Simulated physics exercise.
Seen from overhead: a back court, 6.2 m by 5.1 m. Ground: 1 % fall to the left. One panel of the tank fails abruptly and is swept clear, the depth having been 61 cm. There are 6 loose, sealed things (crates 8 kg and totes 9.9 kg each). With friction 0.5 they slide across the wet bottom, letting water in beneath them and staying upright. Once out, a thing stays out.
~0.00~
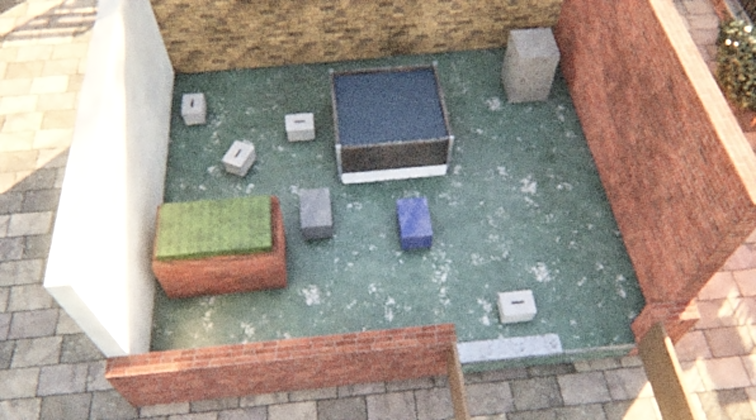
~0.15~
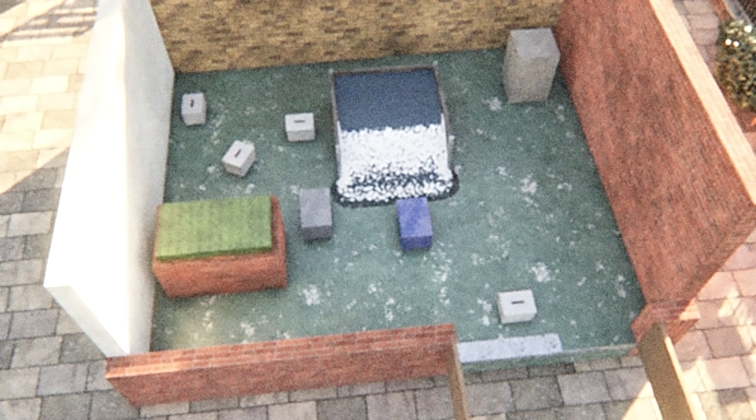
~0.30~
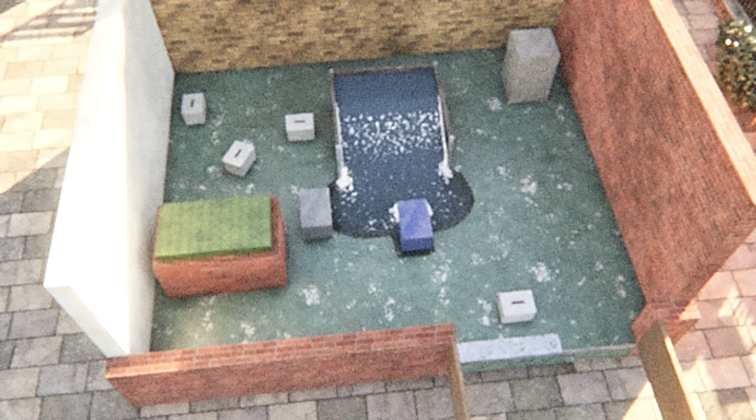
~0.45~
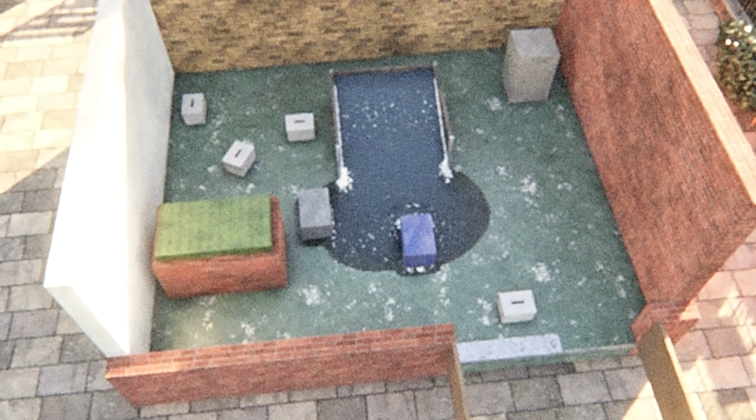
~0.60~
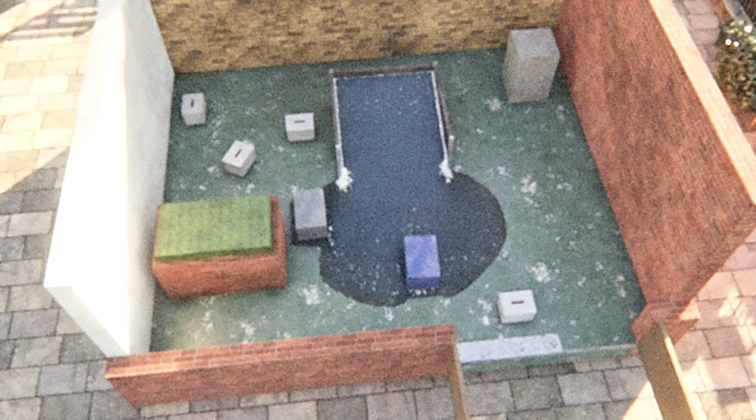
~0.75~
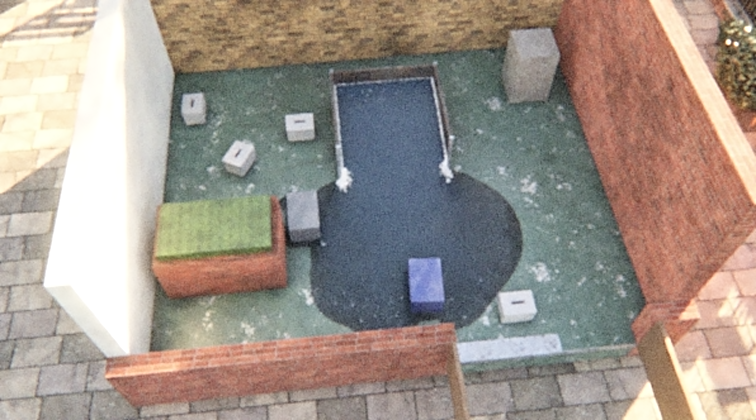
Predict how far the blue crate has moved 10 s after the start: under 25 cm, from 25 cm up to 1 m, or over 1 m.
It is set to wind up a long distance off.
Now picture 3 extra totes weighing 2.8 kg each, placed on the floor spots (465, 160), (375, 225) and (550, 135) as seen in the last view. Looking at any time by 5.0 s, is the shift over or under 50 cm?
Going through them in the order asked, they come out shy of the mark, clear of the mark and shy of the mark.
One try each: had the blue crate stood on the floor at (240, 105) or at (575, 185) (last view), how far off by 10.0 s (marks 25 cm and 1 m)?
At the first spot it keeps its position; at the second it keeps its position.
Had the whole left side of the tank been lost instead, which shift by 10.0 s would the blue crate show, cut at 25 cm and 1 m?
Note: Blue crate shifted modestly.
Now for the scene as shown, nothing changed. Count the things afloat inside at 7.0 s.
It comes to 0.
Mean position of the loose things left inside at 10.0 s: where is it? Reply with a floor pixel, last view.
(251, 147).
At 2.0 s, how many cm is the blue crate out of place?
Displacement by then near 140 cm.
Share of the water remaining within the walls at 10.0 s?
Remaining: Approx. 62 per cent.
After 2.0 s the blue crate is near (446, 307), 1.4 m from its start, afloat; 1 of 6 are out; 1 afloat.
After 4.5 s the blue crate has gone out; 2 of 6 are out; 0 afloat.
After 7.0 s the blue crate has gone out; 2 of 6 are out; 0 afloat.
After 10.0 s the blue crate has gone out; 2 of 6 are out; 0 afloat.
